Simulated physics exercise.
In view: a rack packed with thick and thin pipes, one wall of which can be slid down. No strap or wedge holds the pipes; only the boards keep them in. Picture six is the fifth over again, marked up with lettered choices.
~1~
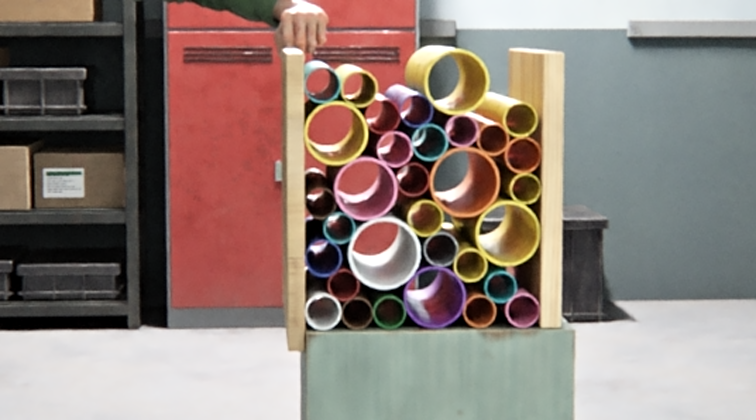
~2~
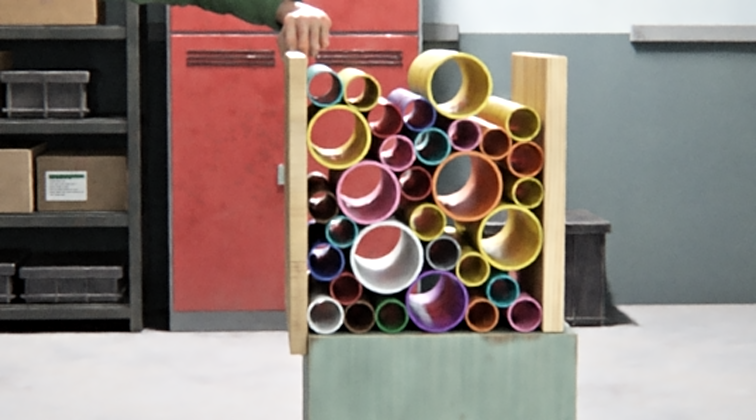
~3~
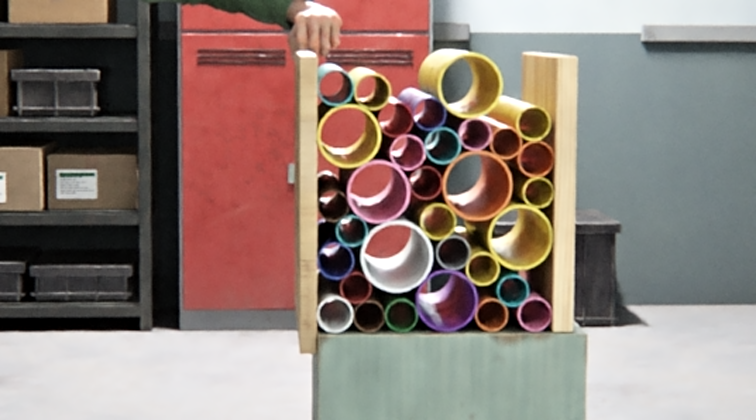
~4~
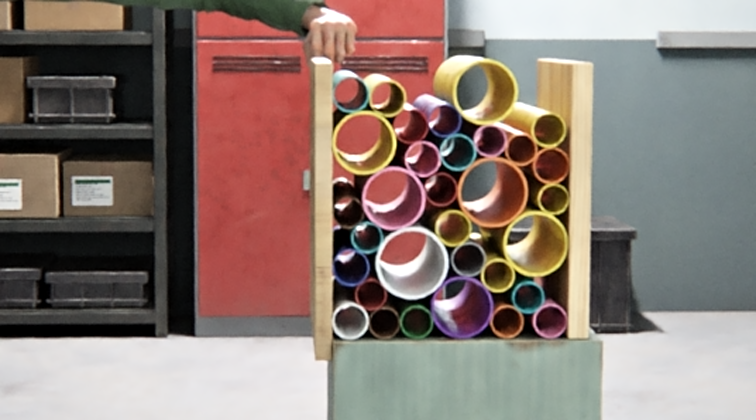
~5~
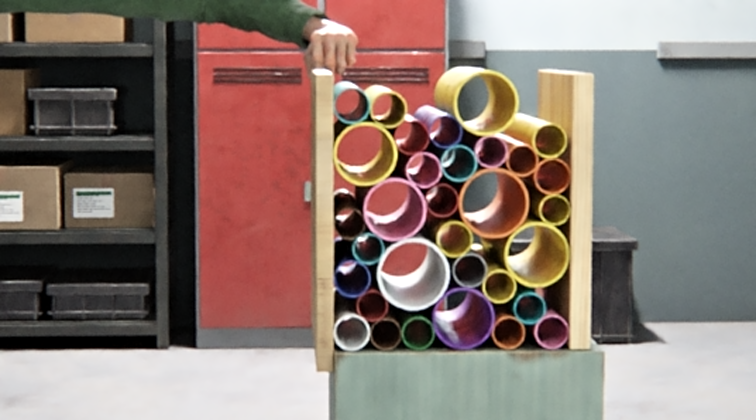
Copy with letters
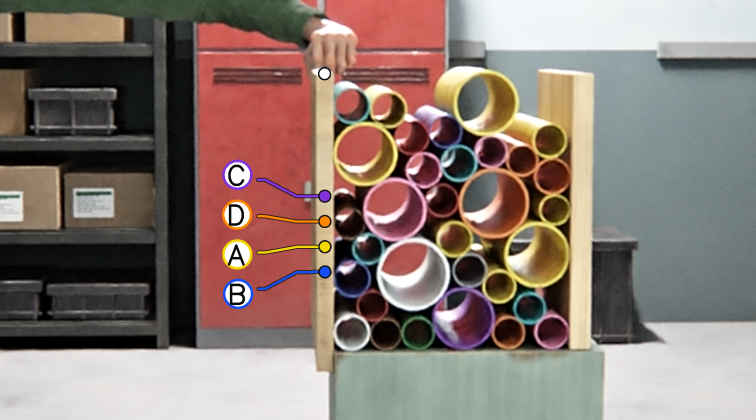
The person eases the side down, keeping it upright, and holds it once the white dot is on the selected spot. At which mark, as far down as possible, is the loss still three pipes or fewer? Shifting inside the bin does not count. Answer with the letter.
The answer is mark C.
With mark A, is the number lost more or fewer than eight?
Fewer than eight.
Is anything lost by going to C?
Yes, at C.
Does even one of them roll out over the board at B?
At B: Yes.
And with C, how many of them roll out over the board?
It comes to one.
On the marked copy, A at (325, 247); B at (325, 272); C at (325, 196); D at (325, 221); the white dot at (325, 73).
Taking C. A third of the way, top of the board (333, 131).
Two thirds of the way, top of the board (333, 194).
When it is over, top of the board (333, 195), one out over the board.
As for the rest, A more than three out over the board; B more than three out over the board; D more than three out over the board.
